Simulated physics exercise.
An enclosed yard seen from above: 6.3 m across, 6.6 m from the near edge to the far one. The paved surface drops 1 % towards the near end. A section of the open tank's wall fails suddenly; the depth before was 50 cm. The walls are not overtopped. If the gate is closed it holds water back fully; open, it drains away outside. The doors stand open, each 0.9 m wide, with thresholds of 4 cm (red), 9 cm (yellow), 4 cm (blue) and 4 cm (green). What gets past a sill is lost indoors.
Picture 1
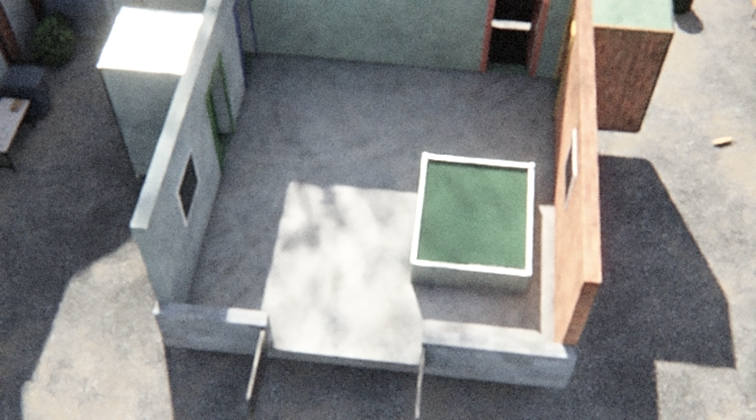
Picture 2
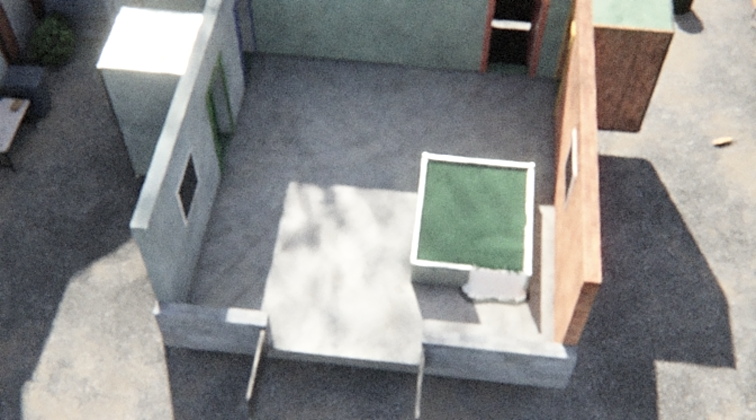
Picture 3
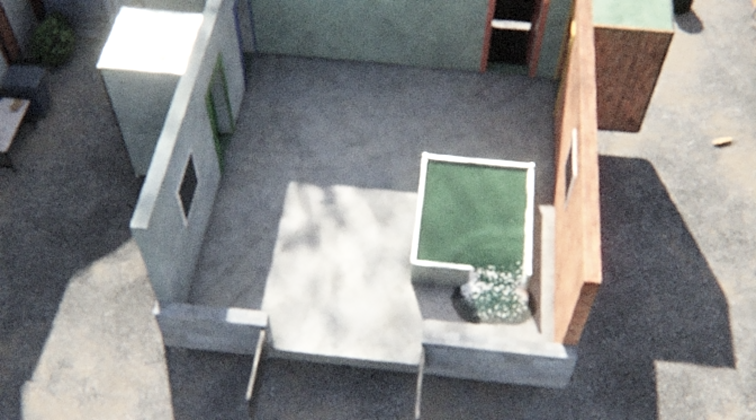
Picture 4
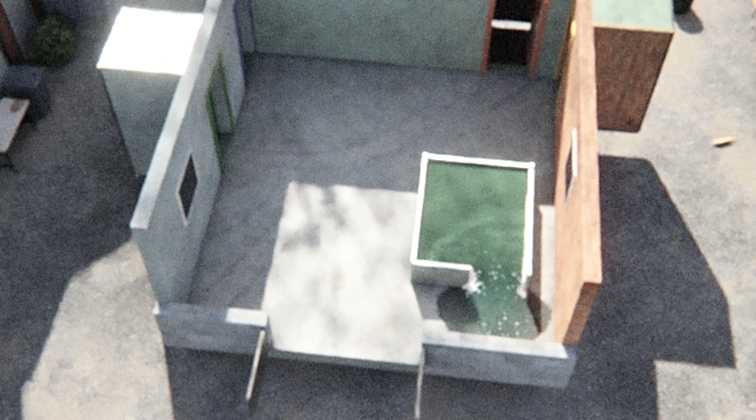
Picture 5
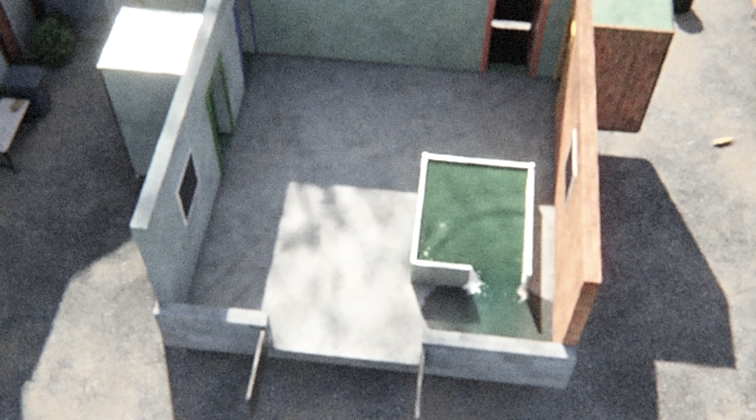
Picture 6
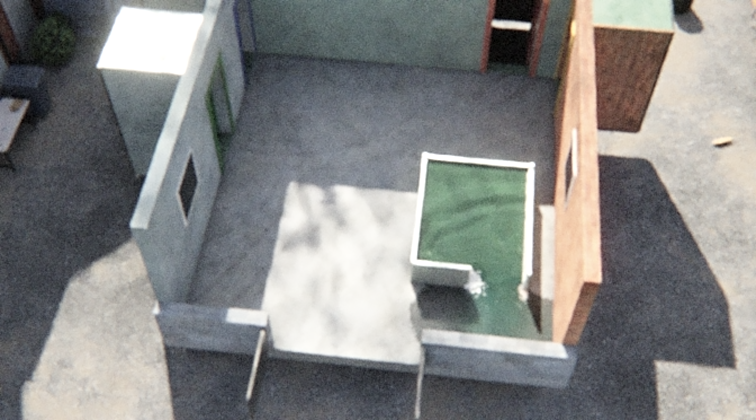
In a walled yard seen from above, a piece of the green tank's near wall gave way, and water burst out in a white splash, then kept pouring through the gap and spread over the nearby paving.
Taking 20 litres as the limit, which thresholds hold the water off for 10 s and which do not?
Within that time: At the red door it goes over the limit; at the yellow door it stays under the limit; at the blue door it stays under the limit; at the green door it does not reach the limit.
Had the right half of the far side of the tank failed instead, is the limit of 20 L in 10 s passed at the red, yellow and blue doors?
Against that limit: Red over, yellow above, blue past it.
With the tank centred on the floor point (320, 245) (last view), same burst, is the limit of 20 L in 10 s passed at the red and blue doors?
Then: Red below, blue not over.
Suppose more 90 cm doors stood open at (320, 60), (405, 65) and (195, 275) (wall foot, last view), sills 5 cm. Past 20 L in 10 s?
In turn: Under, below, over.
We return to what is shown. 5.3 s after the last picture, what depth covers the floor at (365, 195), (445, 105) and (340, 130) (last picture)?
In that order: 1, 0 and 0 cm.
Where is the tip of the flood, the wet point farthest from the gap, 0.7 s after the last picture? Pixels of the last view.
Near (370, 346).
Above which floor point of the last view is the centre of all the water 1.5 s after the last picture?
Around (475, 267).
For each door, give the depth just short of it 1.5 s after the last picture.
Depths in cm: Red 0, yellow 0, blue 0, green 0.
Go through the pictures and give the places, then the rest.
The first frame shows the open tank at (474, 215) is whole and still, 50 cm deep.
In the second frame, water pours out at (496, 283) and has run 0.5 m, to (465, 293); typically 6 cm deep outside, 50 cm at the open tank's back.
In the third frame, water pours out at (496, 283) and has run 0.8 m, to (467, 315); typically 8 cm deep outside, 50 cm at the open tank's back.
In the fourth frame, water pours out at (496, 283) and has run 1.2 m, to a hidden place; typically 6 cm deep outside, 50 cm at the open tank's back.
In the fifth frame, water pours out at (496, 283) and has run 1.5 m, to a hidden place; typically 5 cm deep outside, 50 cm at the open tank's back.
In the sixth frame, water pours out at (496, 283) and has run 1.7 m, to a hidden place; typically 6 cm deep outside, 49 cm at the open tank's back.
Then, 0.7 s after the last picture water covers 10 % of the floor and is deepest (44 cm) near (544, 365); red door not reached, yellow door not reached, blue door not reached, green door not reached.
Then, 1.5 s after the last picture water covers 15 % of the floor and is deepest (38 cm) near (544, 365); red door not reached, yellow door not reached, blue door not reached, green door not reached.
Then, 2.8 s after the last picture water covers 35 % of the floor and is deepest (28 cm) near (533, 363); red door not reached, yellow door not reached, blue door not reached, green door not reached.
Then, 5.3 s after the last picture water covers 60 % of the floor and is deepest (20 cm) near (533, 363); red door 9 cm at the sill, 21 L in, yellow door 5 cm at the sill, 2 L in, blue door not reached, green door 5 cm at the sill, 0 L in.
Then, 9.3 s after the last picture water covers 90 % of the floor and is deepest (12 cm) near (500, 360); red door 5 cm at the sill, 44 L in, yellow door 5 cm at the sill, 3 L in, blue door 4 cm at the sill, 0 L in, green door 4 cm at the sill, 1 L in.
